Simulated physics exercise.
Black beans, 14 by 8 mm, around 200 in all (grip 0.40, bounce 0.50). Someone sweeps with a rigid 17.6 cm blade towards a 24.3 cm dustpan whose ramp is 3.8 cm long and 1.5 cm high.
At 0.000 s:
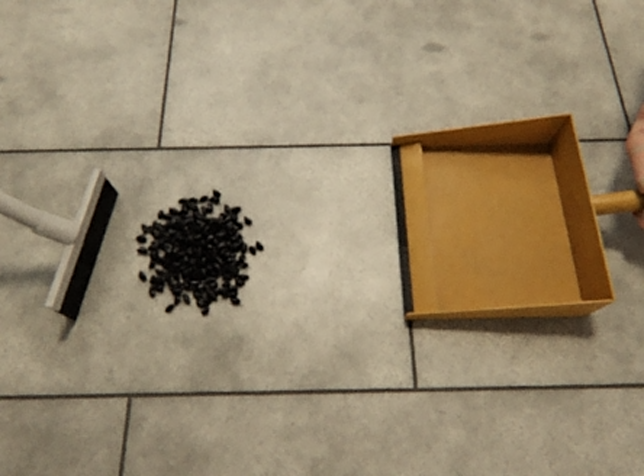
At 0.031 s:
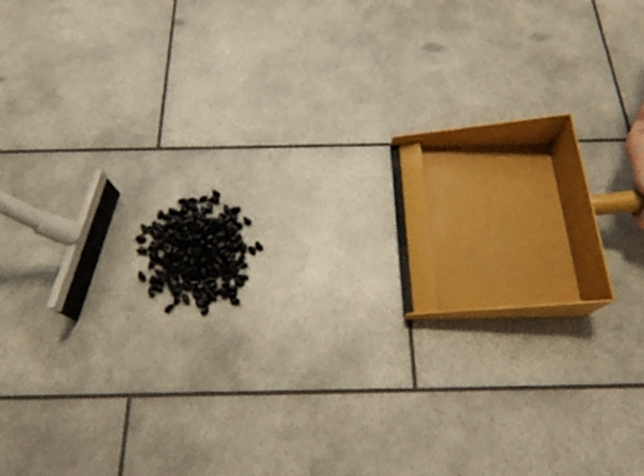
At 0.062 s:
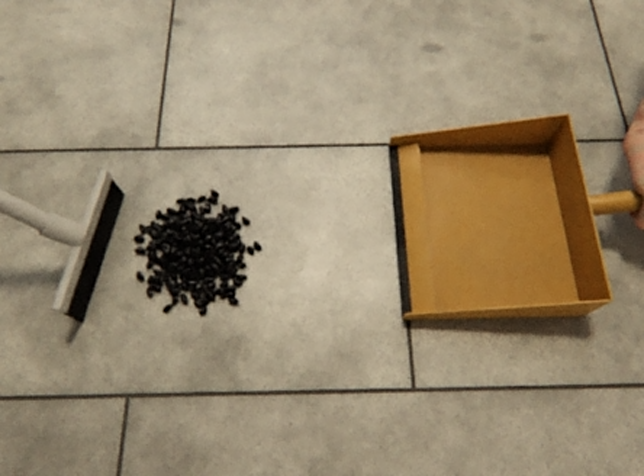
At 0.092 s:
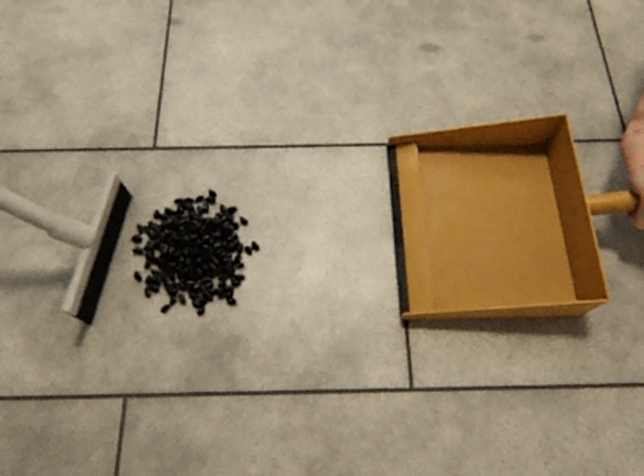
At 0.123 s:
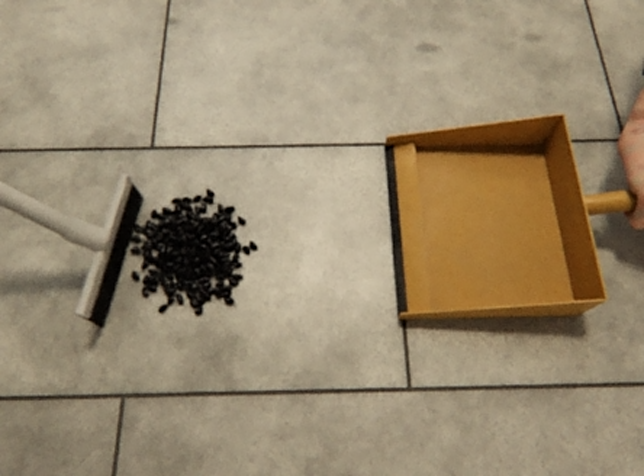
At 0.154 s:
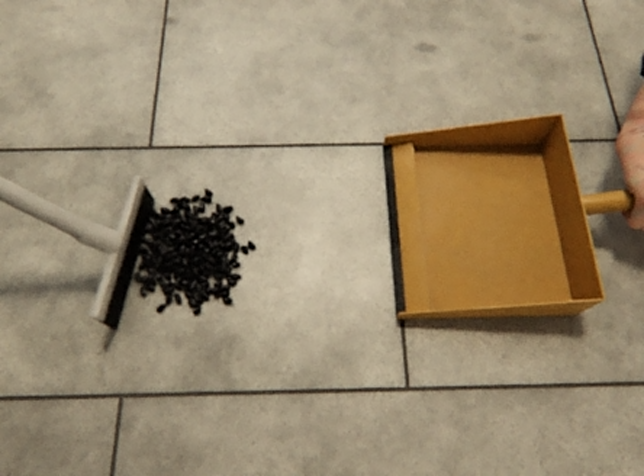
A white-handled sweeper with a black blade slid slowly right across gray tiles and began pushing into the left edge of a pile of black beans, while a hand held a tan dustpan opposite.
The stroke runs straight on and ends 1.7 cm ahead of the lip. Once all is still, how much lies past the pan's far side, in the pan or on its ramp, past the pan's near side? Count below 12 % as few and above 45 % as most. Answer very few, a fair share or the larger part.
Far side very few, pan a fair share, near side a fair share.
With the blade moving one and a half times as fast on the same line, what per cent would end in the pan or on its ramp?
Then about 25 per cent.
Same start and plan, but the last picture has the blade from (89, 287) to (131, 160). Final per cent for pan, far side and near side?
Pan 0, far 5, near 0.
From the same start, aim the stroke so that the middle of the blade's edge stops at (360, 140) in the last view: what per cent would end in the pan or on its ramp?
About 0 per cent.
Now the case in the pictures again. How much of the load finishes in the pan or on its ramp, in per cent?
Roughly 25 per cent.
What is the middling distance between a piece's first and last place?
Roughly 26 cm.
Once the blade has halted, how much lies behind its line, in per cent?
Roughly 20 per cent.
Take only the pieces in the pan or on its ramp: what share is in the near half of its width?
Some 100 per cent.
After 0.40 s, middle of the blade 18 cm from the lip; 0 % over the lip, far side 0 %, near side 10 %.
Then, at 0.56 s, middle of the blade 8 cm from the lip; 0 % over the lip, far side 0 %, near side 20 %.
Then, at 0.85 s, middle of the blade 3 cm from the lip; 25 % over the lip, far side 0 %, near side 30 %.
By 2.7 s all is still; far side 0 %, pan 25 %, near side 30 %, in front of the lip or behind the blade 45 %.
